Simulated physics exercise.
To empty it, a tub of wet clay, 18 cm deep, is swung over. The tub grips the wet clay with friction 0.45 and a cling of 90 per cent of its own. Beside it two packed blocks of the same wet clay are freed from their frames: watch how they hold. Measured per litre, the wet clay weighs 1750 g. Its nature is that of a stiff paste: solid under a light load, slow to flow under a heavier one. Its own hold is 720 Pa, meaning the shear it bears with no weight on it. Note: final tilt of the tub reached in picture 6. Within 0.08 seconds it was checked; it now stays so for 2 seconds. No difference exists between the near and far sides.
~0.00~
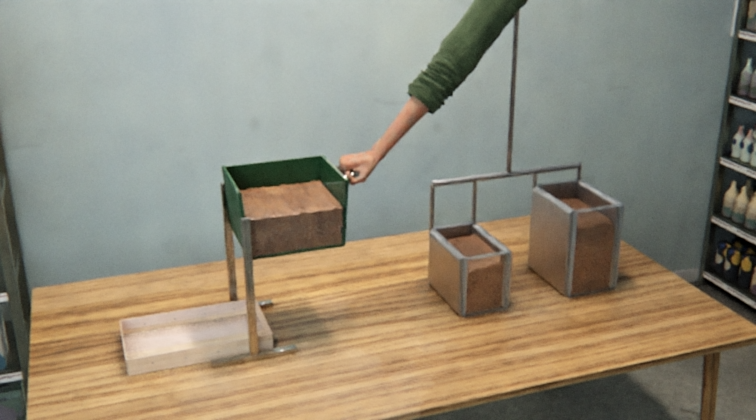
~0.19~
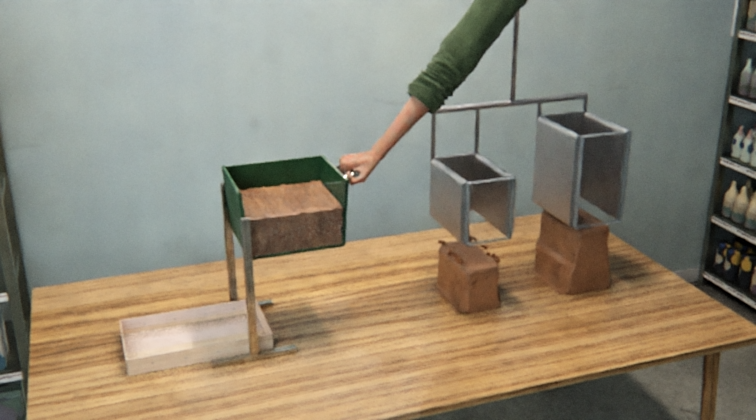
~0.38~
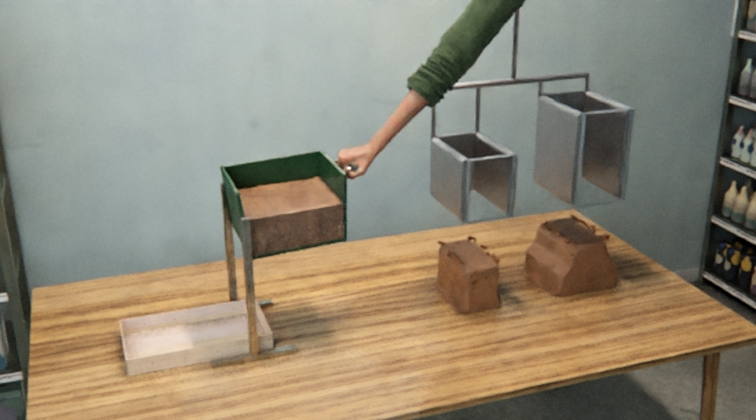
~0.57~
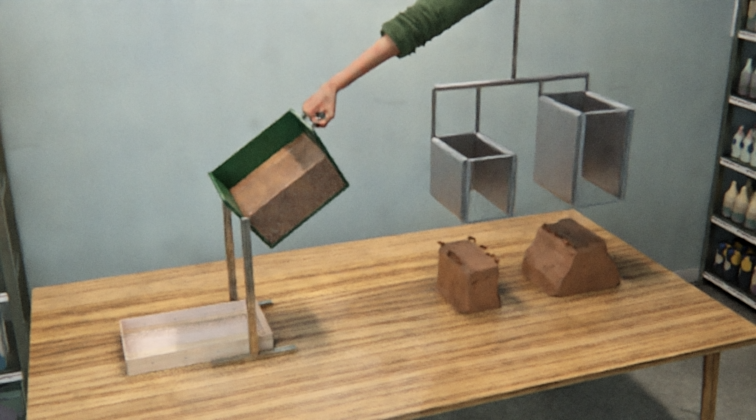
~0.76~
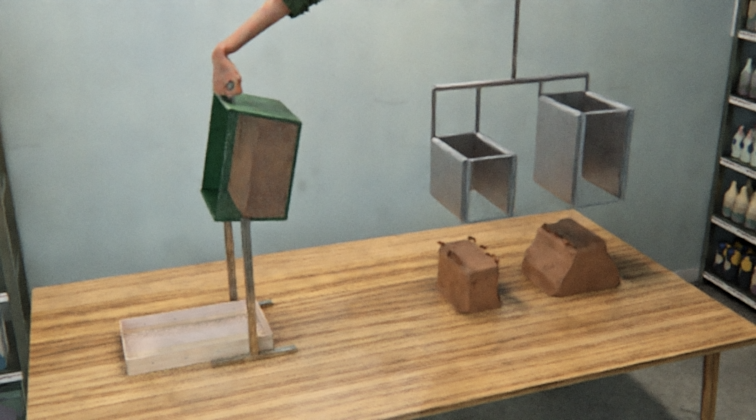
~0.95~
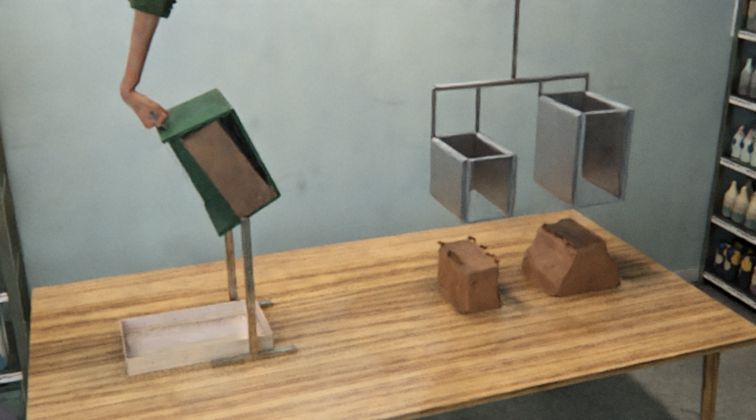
At the start, a hand holds a green tub of brown clay while two metal casings lift off packed blocks, the larger right one slumping wider and the smaller keeping its shape. The hand then swings the tub up and over leftward, past upright, above a tray, the clay staying inside.
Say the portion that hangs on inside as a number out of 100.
Expect roughly 8 %.
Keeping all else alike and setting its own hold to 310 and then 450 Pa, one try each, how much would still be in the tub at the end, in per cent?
Going in order, it's 7 % and then 7 %.
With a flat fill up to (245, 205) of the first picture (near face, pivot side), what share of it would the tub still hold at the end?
I'd say close to 8 % stays in the tub.
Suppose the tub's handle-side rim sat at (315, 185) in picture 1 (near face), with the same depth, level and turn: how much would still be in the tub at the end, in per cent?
In that case close to 12 %.
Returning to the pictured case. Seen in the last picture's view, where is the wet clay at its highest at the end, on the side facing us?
I'd point to somewhere around (272, 189).
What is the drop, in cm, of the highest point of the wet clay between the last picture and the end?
Roughly 20 cm.
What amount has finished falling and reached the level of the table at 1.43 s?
70 %.
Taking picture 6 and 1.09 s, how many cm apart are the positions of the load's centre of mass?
12 cm.
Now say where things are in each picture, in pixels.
The first picture shows handle-side rim at (345, 181), tilt 0 degrees; highest point of the wet clay at (335, 208); test blocks 16 cm, 25 cm high (left to right).
The second picture shows handle-side rim at (345, 181), tilt 0 degrees; highest point of the wet clay at (335, 208); test blocks 16 cm, 23 cm high (left to right).
The third picture shows handle-side rim at (344, 176), tilt 3 degrees; highest point of the wet clay at (339, 203); test blocks 16 cm, 18 cm high (left to right).
The fourth picture shows handle-side rim at (312, 132), tilt 34 degrees; highest point of the wet clay at (324, 158); test blocks 16 cm, 17 cm high (left to right).
The fifth picture shows handle-side rim at (229, 113), tilt 79 degrees; highest point of the wet clay at (259, 120); test blocks 16 cm, 17 cm high (left to right).
The sixth picture shows handle-side rim at (164, 144), tilt 114 degrees; highest point of the wet clay at (219, 122); test blocks 16 cm, 17 cm high (left to right).
By 1.09 s, the tub is at 114 degrees and holds 53 %.
By 1.26 s, the tub is at 114 degrees and holds 23 %.
By 1.43 s, the tub is at 114 degrees and holds 8 %.
By 1.60 s, the tub is at 114 degrees and holds 8 %.
By 2.95 s, at the end, the tub is at 114 degrees and holds 8 %.
